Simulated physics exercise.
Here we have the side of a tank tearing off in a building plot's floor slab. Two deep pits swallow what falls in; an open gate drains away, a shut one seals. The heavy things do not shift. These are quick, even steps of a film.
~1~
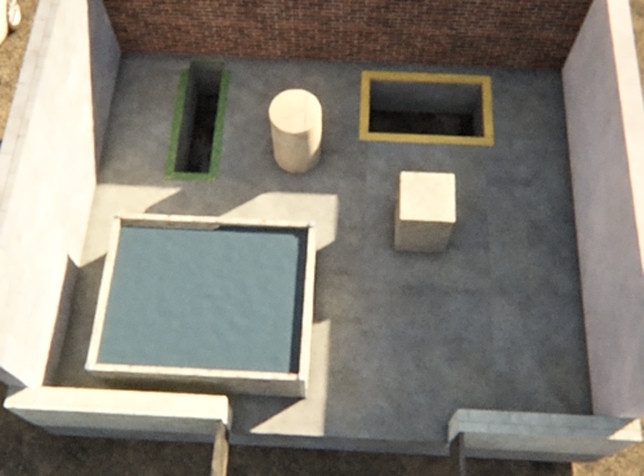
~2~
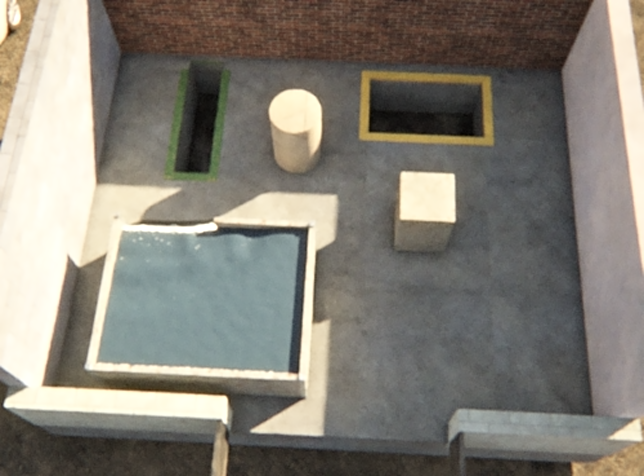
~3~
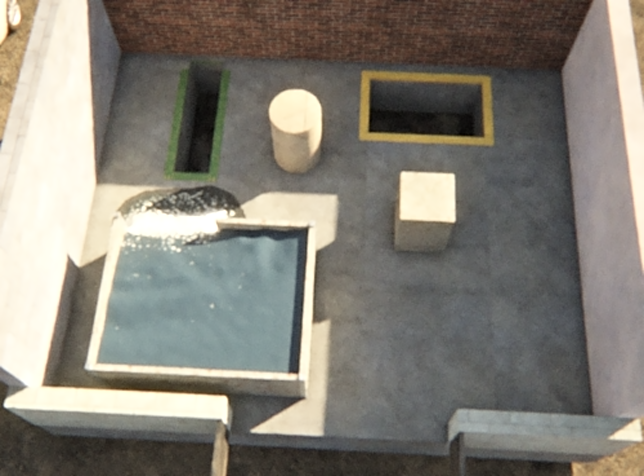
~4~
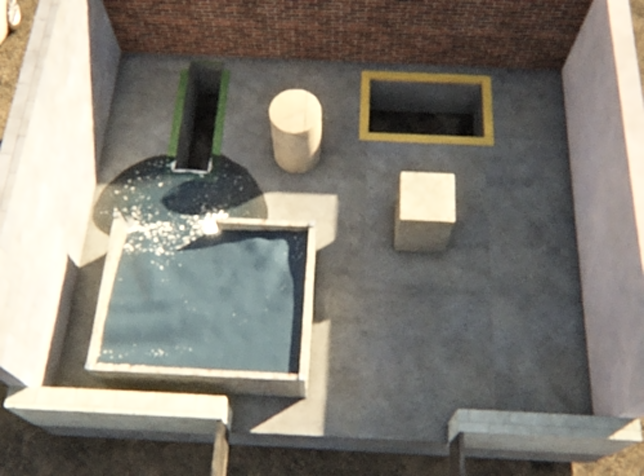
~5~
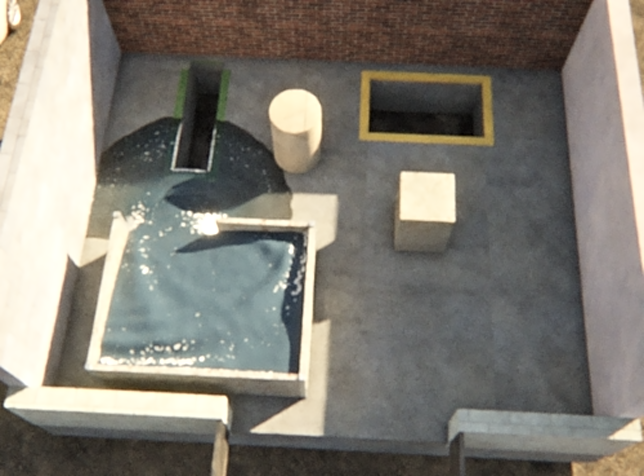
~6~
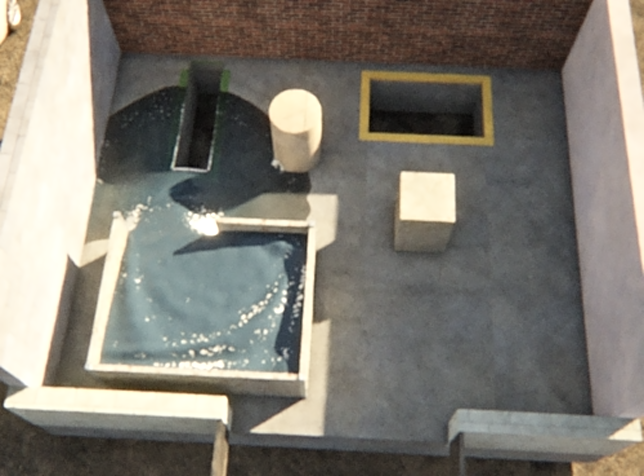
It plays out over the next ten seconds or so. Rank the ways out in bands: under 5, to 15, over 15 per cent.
One by one: The gate takes not even 5 %; the green pit takes above 15 %; the yellow pit takes between 5 and 15 %.
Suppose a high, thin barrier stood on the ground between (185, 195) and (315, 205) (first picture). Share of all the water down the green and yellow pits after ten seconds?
Per cent: Green 50, yellow 8.
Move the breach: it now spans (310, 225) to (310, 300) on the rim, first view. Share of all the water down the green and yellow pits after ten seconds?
In per cent: Green 4, yellow 35.
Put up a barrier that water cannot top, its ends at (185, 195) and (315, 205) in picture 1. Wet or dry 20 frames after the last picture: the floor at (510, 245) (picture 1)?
At that place: Free of water.
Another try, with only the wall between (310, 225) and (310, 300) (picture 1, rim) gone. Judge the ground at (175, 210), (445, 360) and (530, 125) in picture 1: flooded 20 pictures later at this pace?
In turn: Free of water, under water, awash.
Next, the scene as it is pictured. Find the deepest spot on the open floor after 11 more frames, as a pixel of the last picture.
Roughly at (144, 64).
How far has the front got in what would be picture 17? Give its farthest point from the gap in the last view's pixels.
Close to (436, 66).
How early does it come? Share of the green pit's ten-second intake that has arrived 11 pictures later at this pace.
I make it 25 per cent.
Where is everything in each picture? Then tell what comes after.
The tank at (206, 295) is whole and still, in the first frame.
The front is at a hidden place, out from the gap on the tank's far side, in the second frame.
The front is at (226, 197), out from the gap on the tank's far side, in the third frame.
The front is at (217, 159), out from the gap on the tank's far side, in the fourth frame.
The front is at (163, 123), out from the gap on the tank's far side, in the fifth frame.
Water pours out on the tank's far side and has run to (168, 92), in the sixth frame.
A moment on, water covers 25 % of the floor; the gate 0 %, the green pit 8 %, the yellow pit 0 %.
Next, water covers 30 % of the floor; the gate 0 %, the green pit 17 %, the yellow pit 0 %.
Then, water covers 35 % of the floor; the gate 0 %, the green pit 33 %, the yellow pit 2 %.
Later, water covers 40 % of the floor; the gate 0 %, the green pit 52 %, the yellow pit 6 %.
In the end, water covers 35 % of the floor; the gate 0 %, the green pit 65 %, the yellow pit 8 %.
